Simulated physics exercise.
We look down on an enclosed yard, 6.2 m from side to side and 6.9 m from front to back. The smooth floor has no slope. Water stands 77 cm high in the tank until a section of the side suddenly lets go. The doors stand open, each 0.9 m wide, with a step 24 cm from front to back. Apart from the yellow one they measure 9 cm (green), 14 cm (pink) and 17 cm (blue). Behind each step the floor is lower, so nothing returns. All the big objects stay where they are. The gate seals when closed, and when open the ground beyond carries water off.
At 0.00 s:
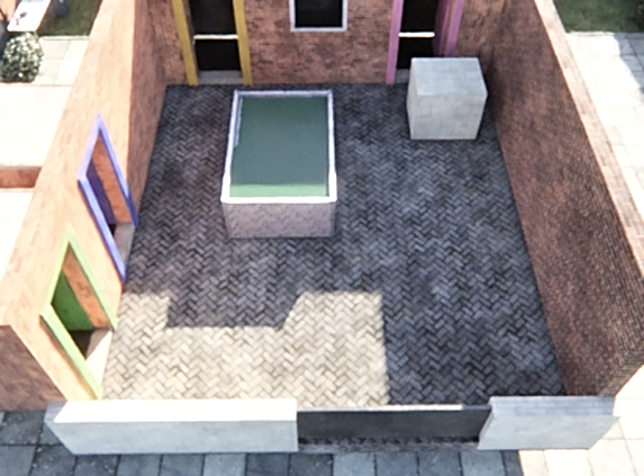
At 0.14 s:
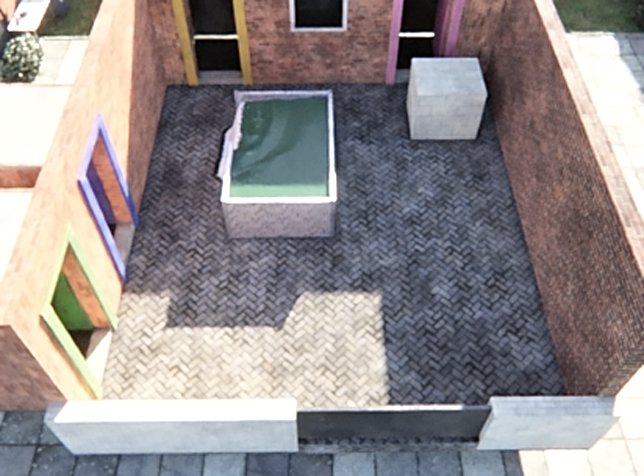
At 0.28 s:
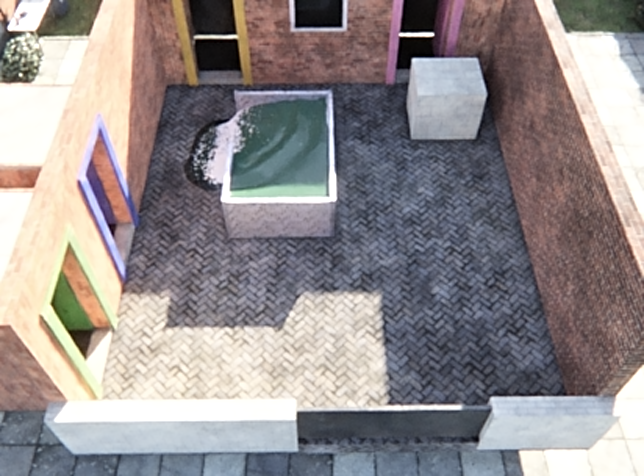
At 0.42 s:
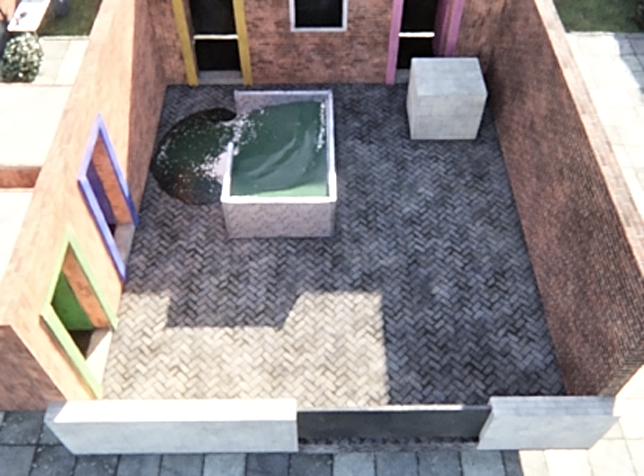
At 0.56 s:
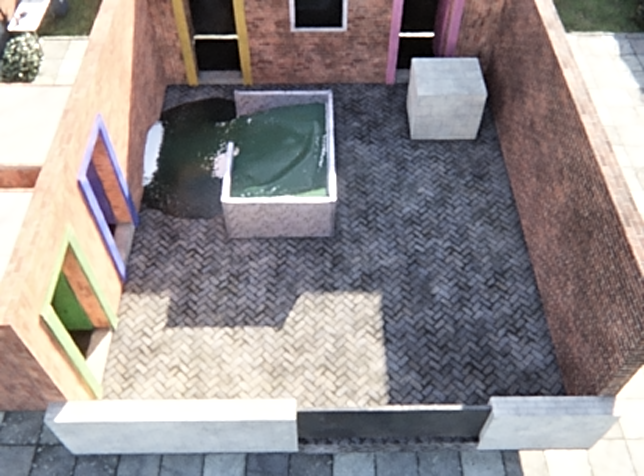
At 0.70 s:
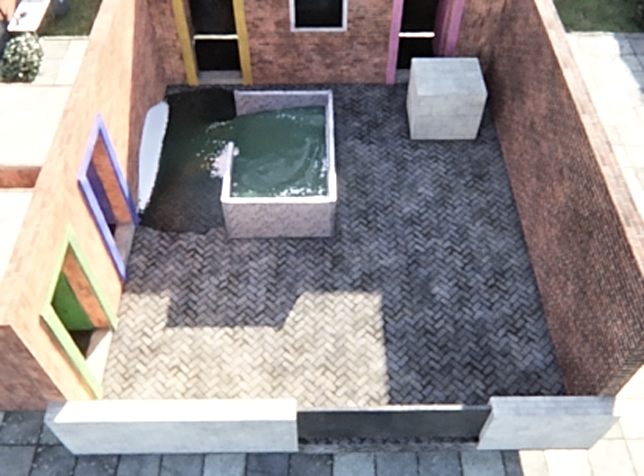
A brick-walled yard with a paved floor held a tank of green water, until the tank's left side gave way and water poured out, spreading dark across the floor to the left wall.
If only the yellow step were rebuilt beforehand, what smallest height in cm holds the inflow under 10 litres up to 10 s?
About 30 cm.
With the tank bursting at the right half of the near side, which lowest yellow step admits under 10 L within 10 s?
About 7.5 cm.
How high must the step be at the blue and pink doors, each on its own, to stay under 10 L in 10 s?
Roughly 6.0 cm at blue and 12.0 cm at pink.
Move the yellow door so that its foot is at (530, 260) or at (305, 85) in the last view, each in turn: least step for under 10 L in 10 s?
Roughly 7.5 and 5.0 cm.
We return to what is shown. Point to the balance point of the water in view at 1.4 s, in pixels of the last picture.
Around (241, 166).
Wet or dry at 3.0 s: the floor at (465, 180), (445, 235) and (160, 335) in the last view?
In turn: Not reached, dry, wet.
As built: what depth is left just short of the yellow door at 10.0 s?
About 8.5 cm.
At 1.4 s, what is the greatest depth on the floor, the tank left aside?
Roughly 68 cm.
After 1.4 s water covers 15 % of the floor, deepest (68 cm) near (167, 86); 15 cm at the yellow door, 0 litres in over its 13 cm step.
After 3.0 s water covers 50 % of the floor, deepest (34 cm) near (153, 151); 25 cm at the yellow door, 80 litres in over its 13 cm step.
After 10.0 s water covers 100 % of the floor, deepest (12 cm) near (401, 424); 8 cm at the yellow door, 163 litres in over its 13 cm step.
At the yellow door as built, the water arrived by 0.8 s and peaked near 27 cm at 2.2 s.
Run again over the same 10 s with other heights there, 24 litres in over 25.5 cm, 4 litres over 34 cm. The limit of 10 litres is kept from about 30 cm up.
